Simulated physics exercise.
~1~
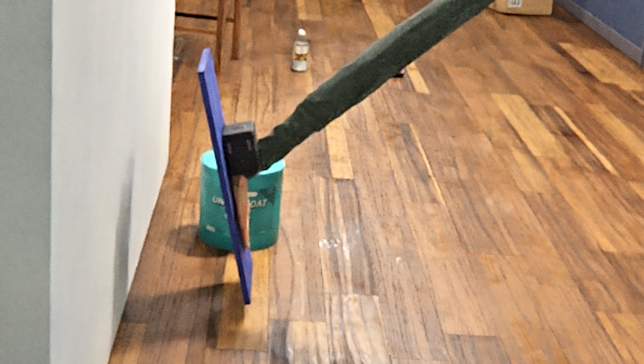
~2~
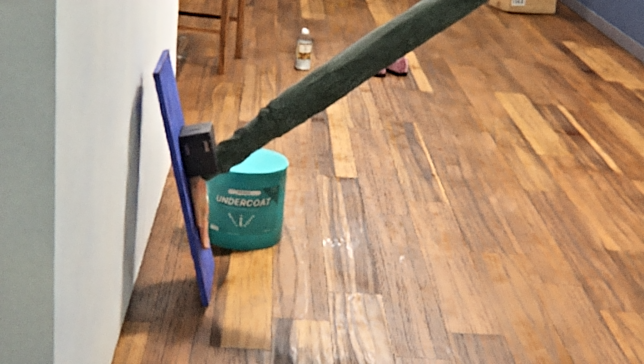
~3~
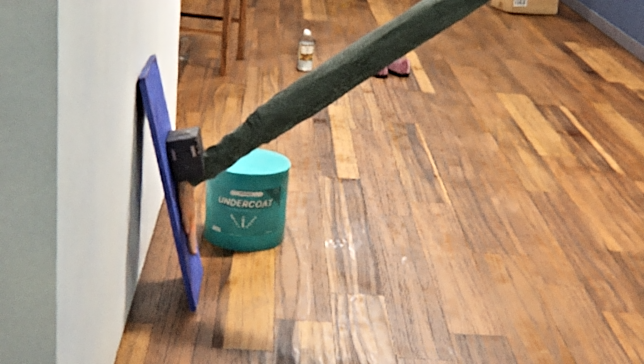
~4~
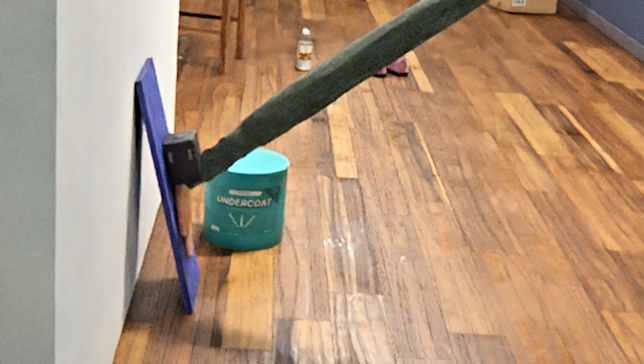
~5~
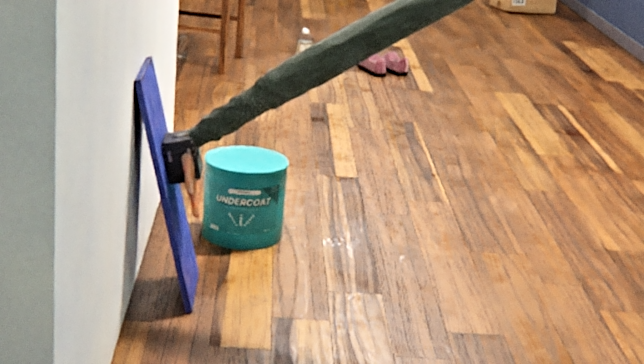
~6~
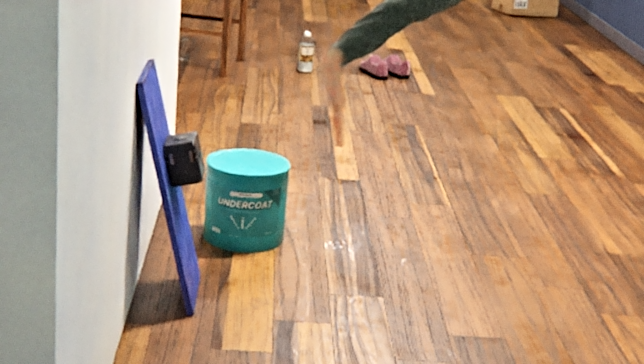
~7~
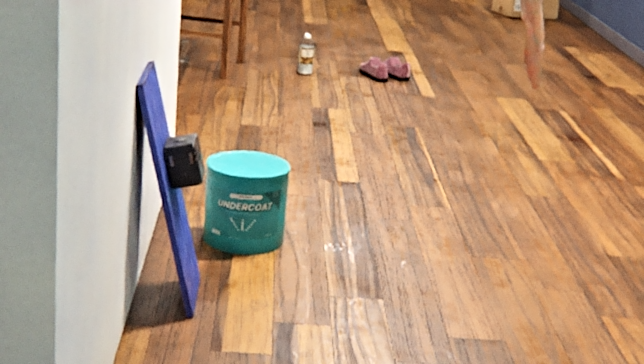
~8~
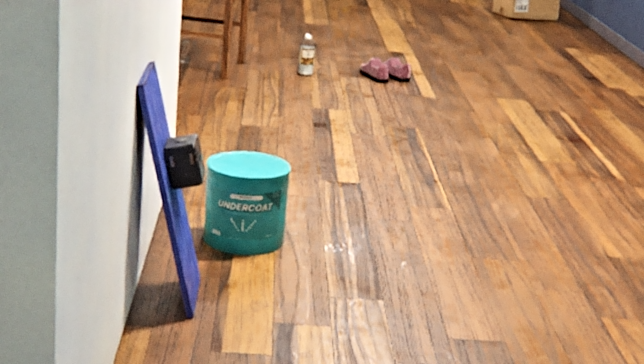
On a wooden floor beside a bare pale wall, an arm in a dark green sleeve holds a narrow blue board upright, a small black block attached to its face, in front of a turquoise pail labelled undercoat. The arm moves the board left, clear of the pail, until it leans against the wall. The hand then lets go and draws back to the upper right, uncovering a pair of pinkish shoes and a small bottle farther back. The hand leaves view, and the board stays leaning, at rest beside the unmoved pail.
